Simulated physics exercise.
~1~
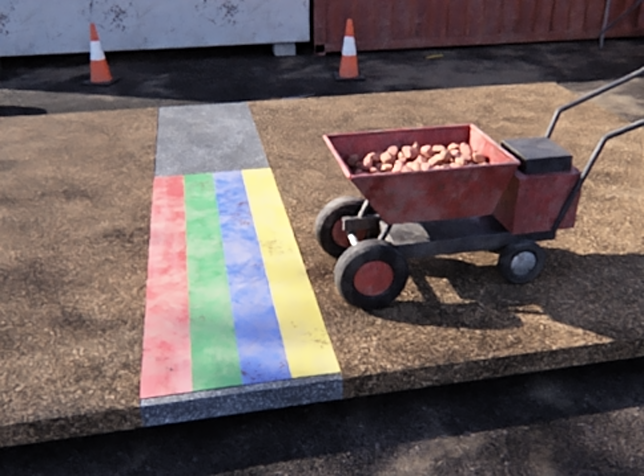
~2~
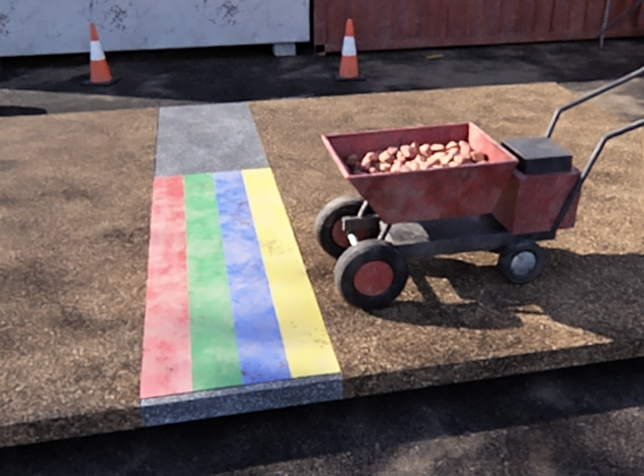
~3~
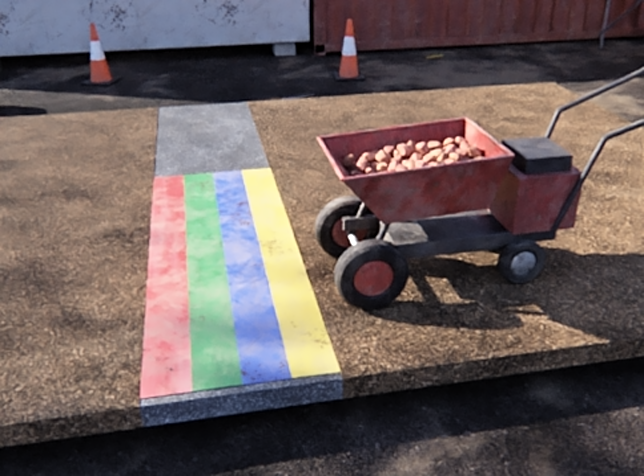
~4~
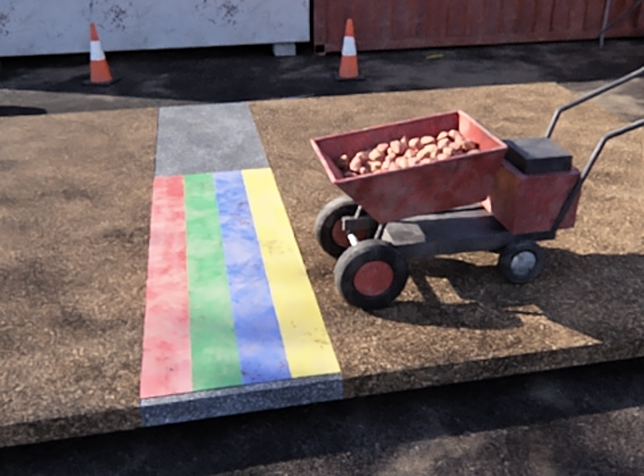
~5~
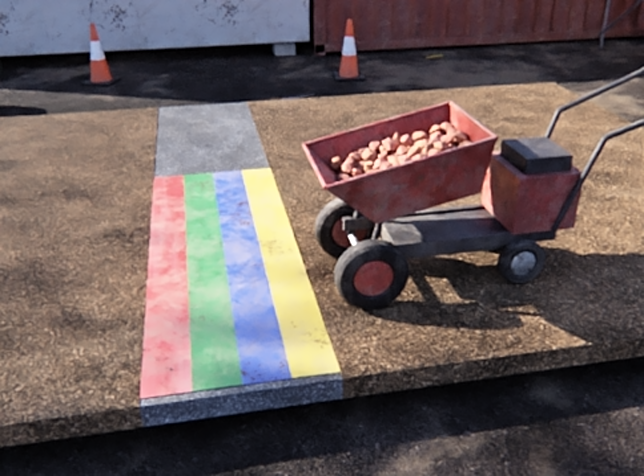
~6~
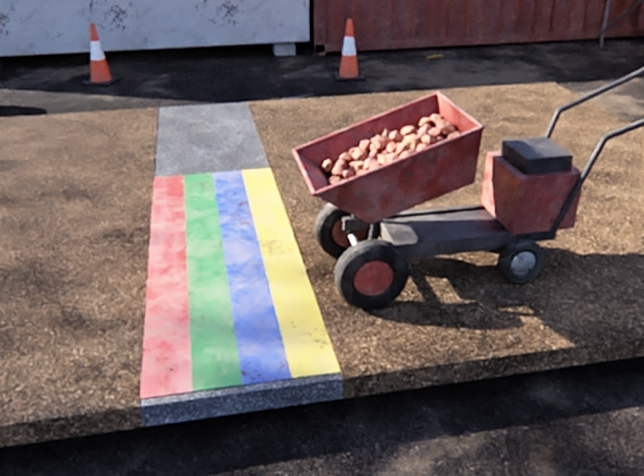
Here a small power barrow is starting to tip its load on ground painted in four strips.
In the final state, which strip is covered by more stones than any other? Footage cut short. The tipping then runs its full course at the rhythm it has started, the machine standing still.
The green strip is.
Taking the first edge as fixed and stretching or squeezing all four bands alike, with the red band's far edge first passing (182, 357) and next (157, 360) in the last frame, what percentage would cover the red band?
Roughly 30 percent first, then roughly 20 percent.
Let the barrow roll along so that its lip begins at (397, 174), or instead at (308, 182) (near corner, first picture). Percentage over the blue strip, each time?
In order, close to 40 and 0 in a hundred.
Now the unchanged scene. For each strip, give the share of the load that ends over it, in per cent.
Yellow strip around 0, blue strip around 25, green strip around 35, red strip around 20.
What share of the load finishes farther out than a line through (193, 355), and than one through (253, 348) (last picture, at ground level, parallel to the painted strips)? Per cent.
Around 30 per cent for the first, around 80 per cent for the second.
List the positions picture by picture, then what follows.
Lip of the skip near (350, 178), level; top of the load near (433, 166), lumps of rubble; yellow strip near (305, 337); blue strip near (260, 343); green strip near (214, 349); red strip near (167, 355), in the first frame.
Lip of the skip near (349, 179), level; top of the load near (435, 165), in the second frame.
Lip of the skip near (344, 180), tipped barely; top of the load near (431, 162), in the third frame.
Lip of the skip near (336, 183), tipped a little; top of the load near (440, 158), in the fourth frame.
Lip of the skip near (326, 188), tipped a little; top of the load near (432, 152), in the fifth frame.
Lip of the skip near (315, 195), tipped clearly; top of the load near (425, 137); yellow strip near (305, 337); blue strip near (260, 343); green strip near (214, 349); red strip near (167, 355), in the sixth frame.
Shortly afterwards, skip tipped steeply; the whole lot in the skip.
Next, skip tipped right over; the bulk in the skip; a little over the blue strip; near a quarter over the green strip; only a few falling.
Some moments later, skip tipped right over; near a quarter in the skip; near a quarter over the blue strip; near a third over the green strip; near a quarter over the red strip; a little off the paint.
In the end, skip tipped right over; a little in the skip; only a few over the yellow strip; near a quarter over the blue strip; near a third over the green strip; near a quarter over the red strip; a little off the paint.
